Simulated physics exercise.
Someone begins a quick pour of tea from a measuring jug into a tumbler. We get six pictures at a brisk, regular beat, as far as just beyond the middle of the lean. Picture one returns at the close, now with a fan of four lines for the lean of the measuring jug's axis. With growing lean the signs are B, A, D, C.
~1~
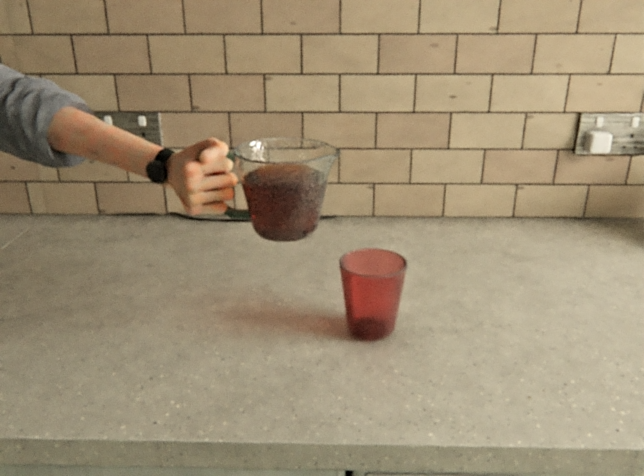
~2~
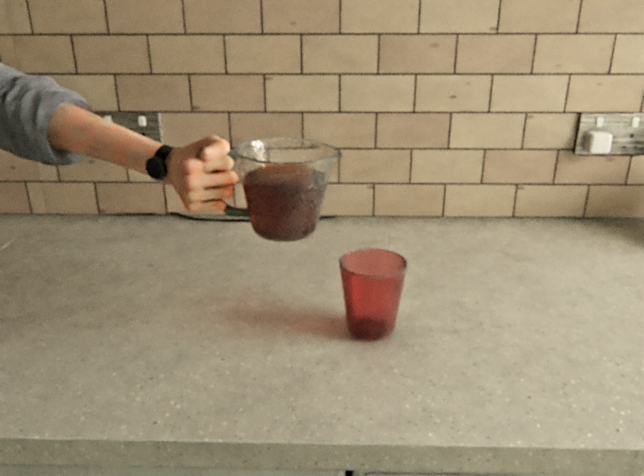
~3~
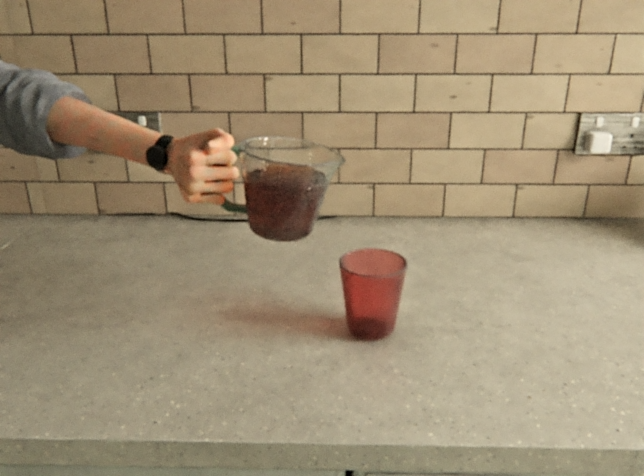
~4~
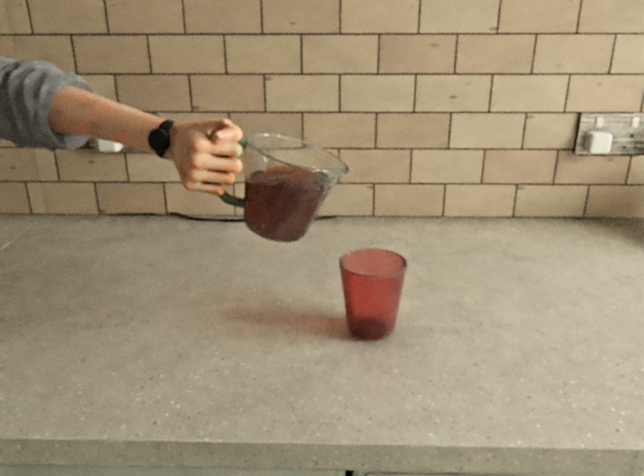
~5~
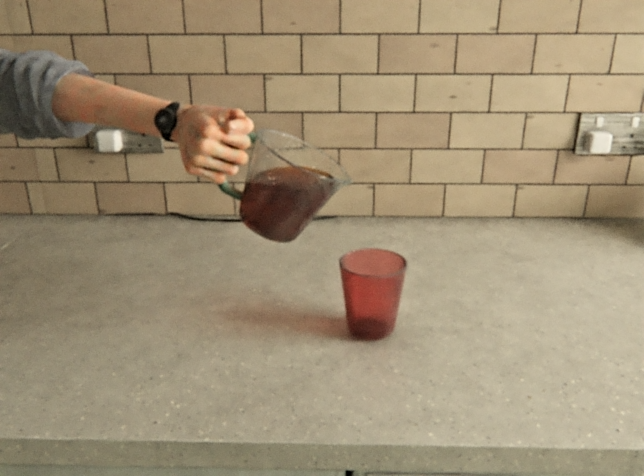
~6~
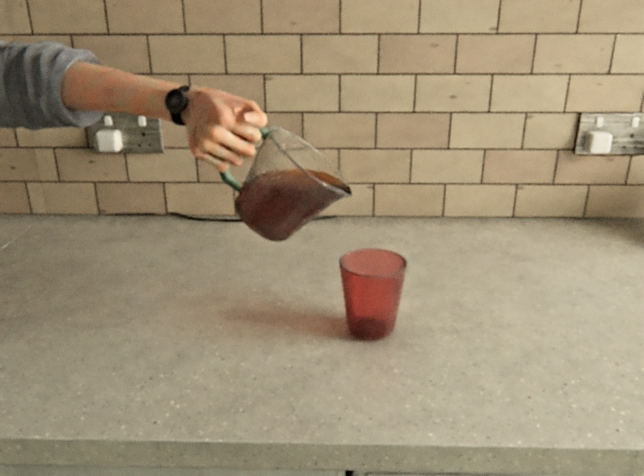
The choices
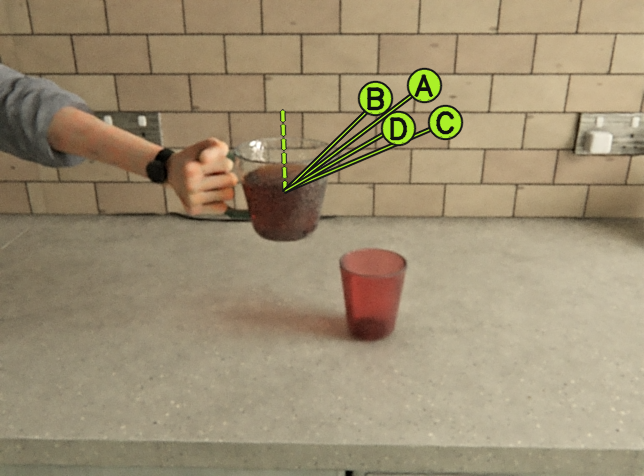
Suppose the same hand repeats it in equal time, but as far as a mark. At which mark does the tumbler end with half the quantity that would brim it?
I would pick mark D.
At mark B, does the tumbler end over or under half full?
Under.
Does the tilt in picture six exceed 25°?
Yes, it does.
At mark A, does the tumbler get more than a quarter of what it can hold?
Yes.
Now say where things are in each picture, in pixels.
Upright, lip at (339, 152); rim of the tumbler round (373, 261); nothing has left yet.
Upright, lip at (340, 154); nothing has left yet.
Tipped about 8°, lip at (344, 160); nothing has left yet.
Tipped about 16°, lip at (348, 169); nothing has left yet.
Tipped about 27°, lip at (351, 181); nothing has left yet.
Tipped about 38°, lip at (351, 193); nothing has left yet.
On the marked copy, A at (411, 95); B at (365, 112); C at (429, 129); D at (382, 134).
Choosing A, the tumbler ends with about 35 % of what it can hold.
Choosing B, the tumbler ends with about 22 % of what it can hold.
Choosing C, the tumbler ends with about 63 % of what it can hold; 6 % of the tea is spilt.
Choosing D, the tumbler ends with about 52 % of what it can hold.
